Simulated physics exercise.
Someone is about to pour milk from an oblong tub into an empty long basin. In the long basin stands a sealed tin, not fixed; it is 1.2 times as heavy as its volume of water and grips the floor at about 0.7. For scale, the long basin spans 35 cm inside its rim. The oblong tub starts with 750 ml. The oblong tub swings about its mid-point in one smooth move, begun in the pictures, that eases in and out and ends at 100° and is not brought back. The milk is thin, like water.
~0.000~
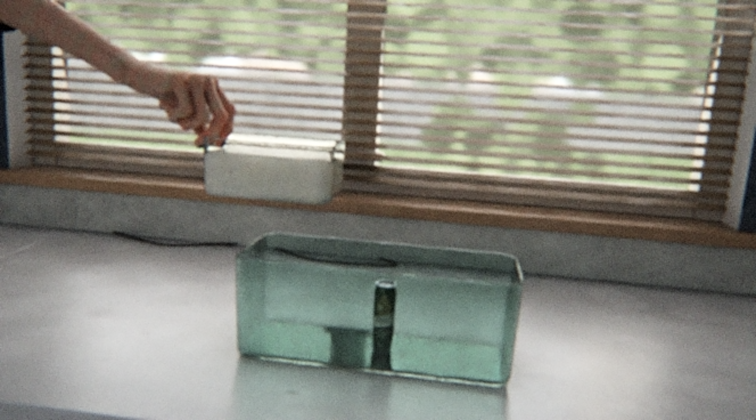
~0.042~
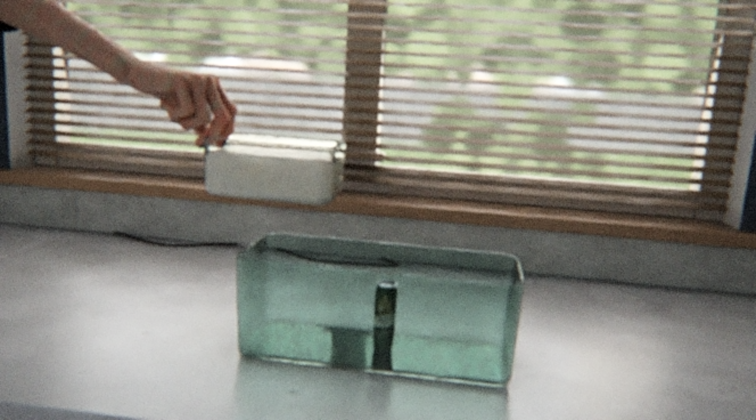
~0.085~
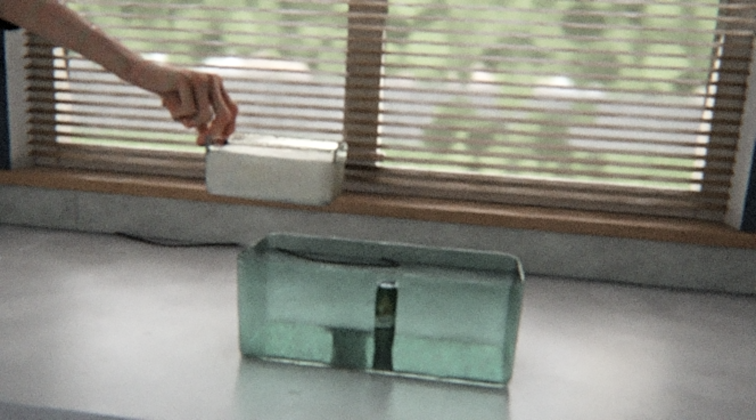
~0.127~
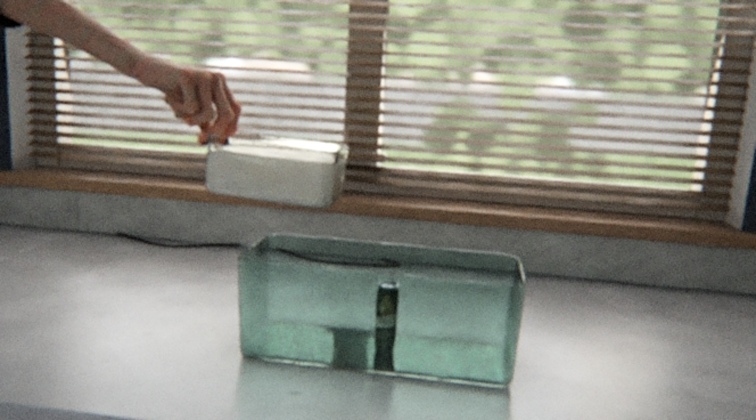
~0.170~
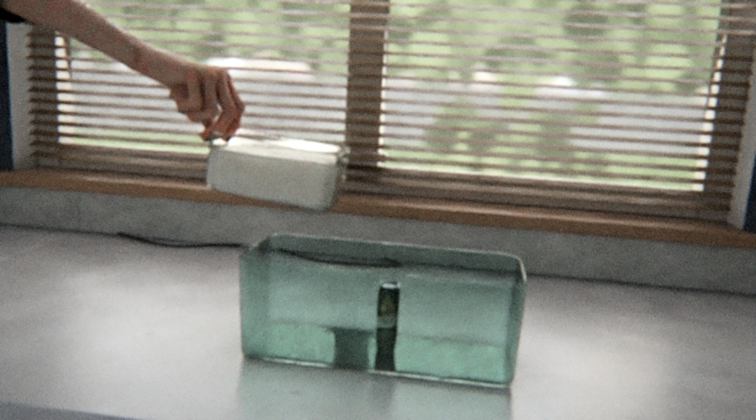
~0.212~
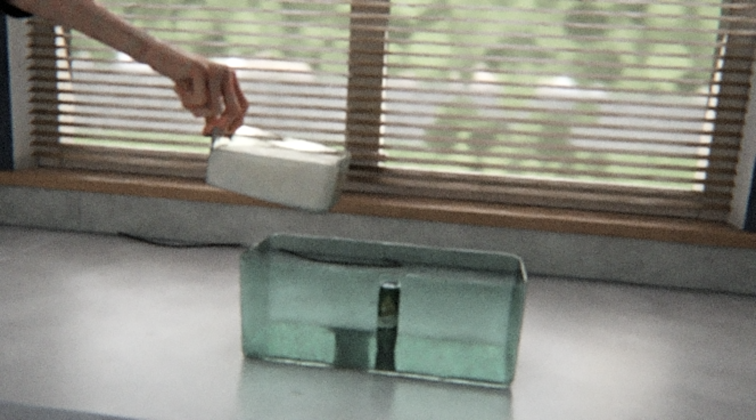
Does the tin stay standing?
It stays up.
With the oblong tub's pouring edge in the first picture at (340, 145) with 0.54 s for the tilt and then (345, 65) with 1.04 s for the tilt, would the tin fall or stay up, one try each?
First it topples; then it keeps standing.
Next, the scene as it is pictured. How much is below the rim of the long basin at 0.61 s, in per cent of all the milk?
About 18 per cent.
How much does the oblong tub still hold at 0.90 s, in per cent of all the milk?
Near 10 in a hundred.
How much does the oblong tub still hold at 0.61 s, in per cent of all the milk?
Near 48 in a hundred.
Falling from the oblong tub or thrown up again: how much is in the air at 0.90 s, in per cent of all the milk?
About 3 per cent.
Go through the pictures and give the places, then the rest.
The first frame shows tilt 0°; pouring edge (339, 146); surface from (218, 149) to (338, 158); the long basin's rim runs from (251, 245) to (519, 271); the tin's top is at (386, 286).
The second frame shows tilt 0°; pouring edge (340, 146); surface from (218, 149) to (338, 158).
The third frame shows tilt 2°; pouring edge (341, 148); surface from (219, 149) to (339, 159).
The fourth frame shows tilt 4°; pouring edge (342, 151); surface from (221, 149) to (340, 160).
The fifth frame shows tilt 6°; pouring edge (344, 154); surface from (222, 148) to (342, 161).
The sixth frame shows tilt 10°; pouring edge (345, 158); surface from (223, 148) to (343, 161).
By 0.61 s the tilt is 63° and 49 per cent is still to pour; the tin stands where it began.
By 0.90 s the tilt is 96° and 11 per cent is still to pour; the tin stands where it began.
By 1.21 s the tilt is 100° and 1 per cent is still to pour; the tin stands where it began.
By 1.54 s the tilt is 100° and 0 per cent is still to pour; the tin stands where it began.
At rest the tin stands where it began.
